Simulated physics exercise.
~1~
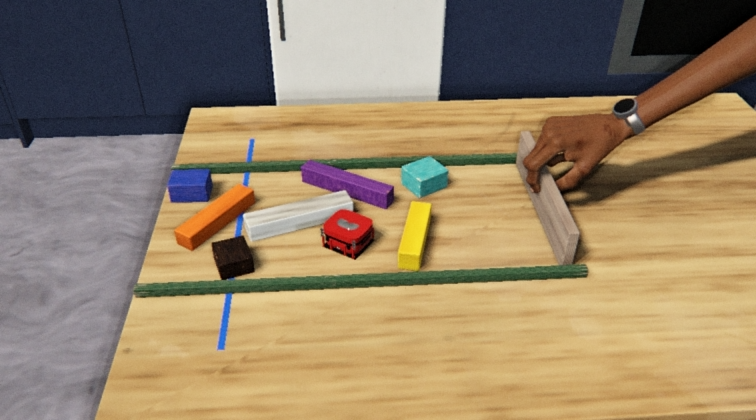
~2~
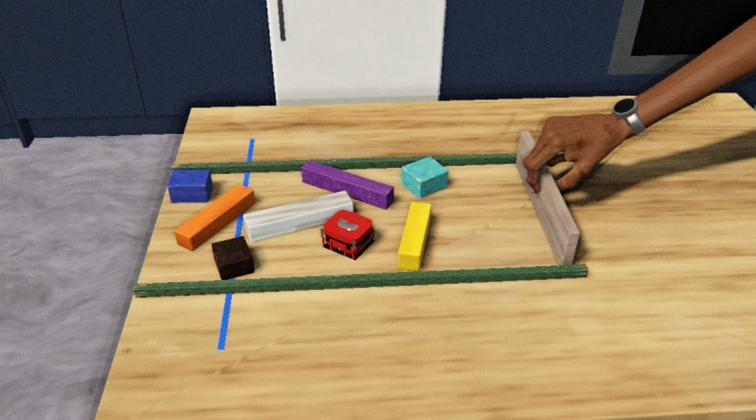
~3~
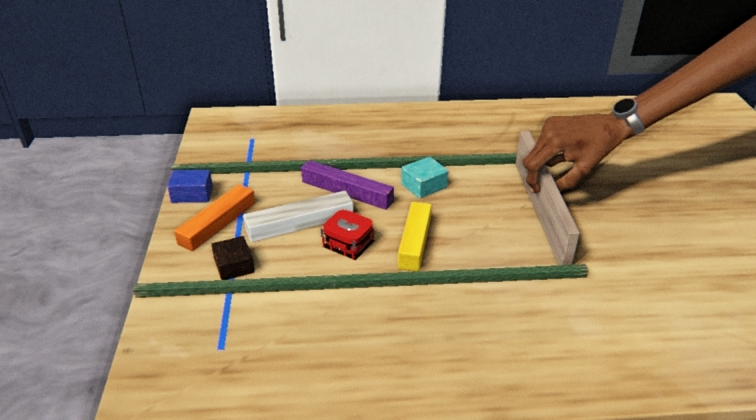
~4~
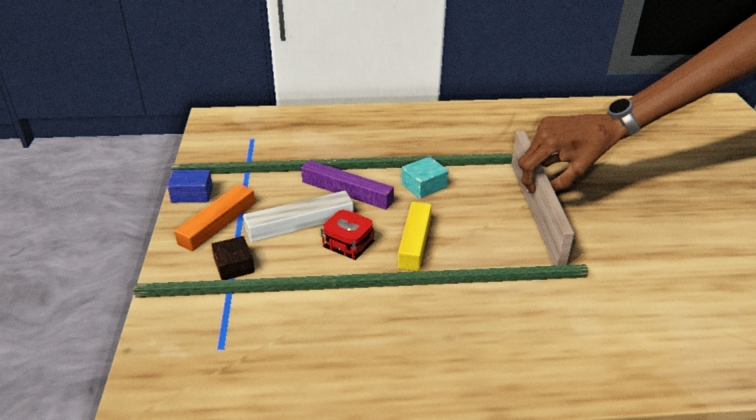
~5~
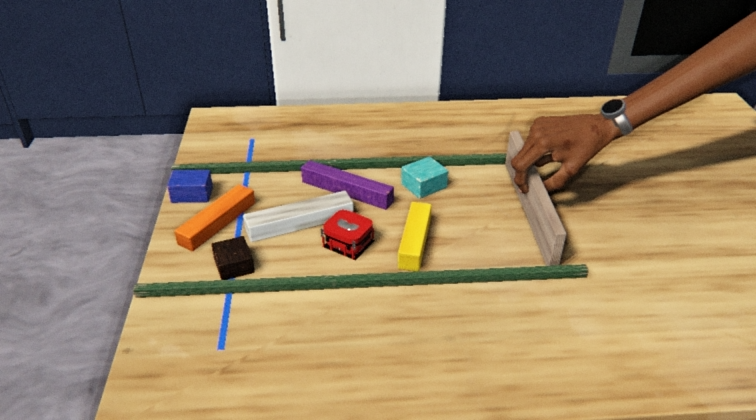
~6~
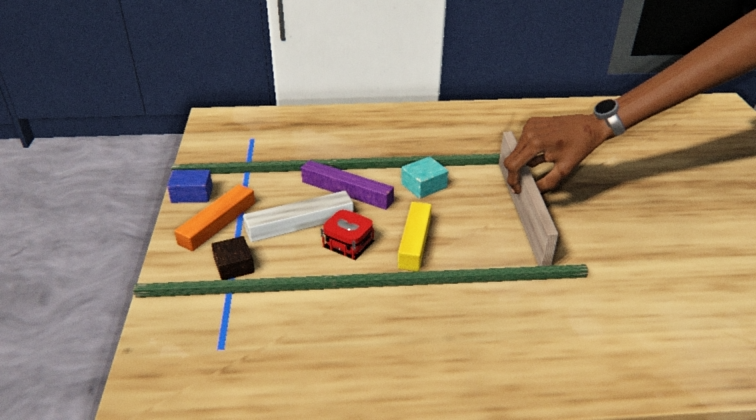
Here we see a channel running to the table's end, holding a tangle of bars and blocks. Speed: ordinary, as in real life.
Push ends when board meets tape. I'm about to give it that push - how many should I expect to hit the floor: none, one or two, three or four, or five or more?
Expect none.
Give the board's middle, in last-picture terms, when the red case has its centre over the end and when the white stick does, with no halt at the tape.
The middle is at (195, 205) when it's the red case, and at (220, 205) when it's the white stick.
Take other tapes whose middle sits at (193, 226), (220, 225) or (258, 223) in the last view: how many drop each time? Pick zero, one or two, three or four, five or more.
Number fallen at each tape, in order - five or more, 3 or 4, not one.
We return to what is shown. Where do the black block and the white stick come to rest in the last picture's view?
Listed in order, first is (149, 267) and the other is (167, 234).
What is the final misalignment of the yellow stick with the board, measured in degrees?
Out of line by around 0°.
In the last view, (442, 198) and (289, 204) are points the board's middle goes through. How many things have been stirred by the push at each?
Well, it's 1 at the first one and 7 at the second.
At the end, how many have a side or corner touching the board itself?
3 of them.
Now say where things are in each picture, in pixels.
Blue block (191, 186); orange stick (217, 216); black block (233, 257); board (544, 194); tape (240, 224), in the first frame.
Orange stick (217, 216); yellow stick (415, 235), in the second frame.
Black block (233, 258); turquoise block (425, 177), in the third frame.
Blue block (191, 186); white stick (300, 216), in the fourth frame.
Orange stick (217, 216); red case (348, 234), in the fifth frame.
Blue block (191, 186); orange stick (217, 216); black block (233, 258); board (525, 195); tape (240, 224), in the sixth frame.
Soon after, none off yet; blue block at rest near (191, 186); orange stick at rest near (217, 216); black block at rest near (233, 258).
At rest, the number that fall off is zero.
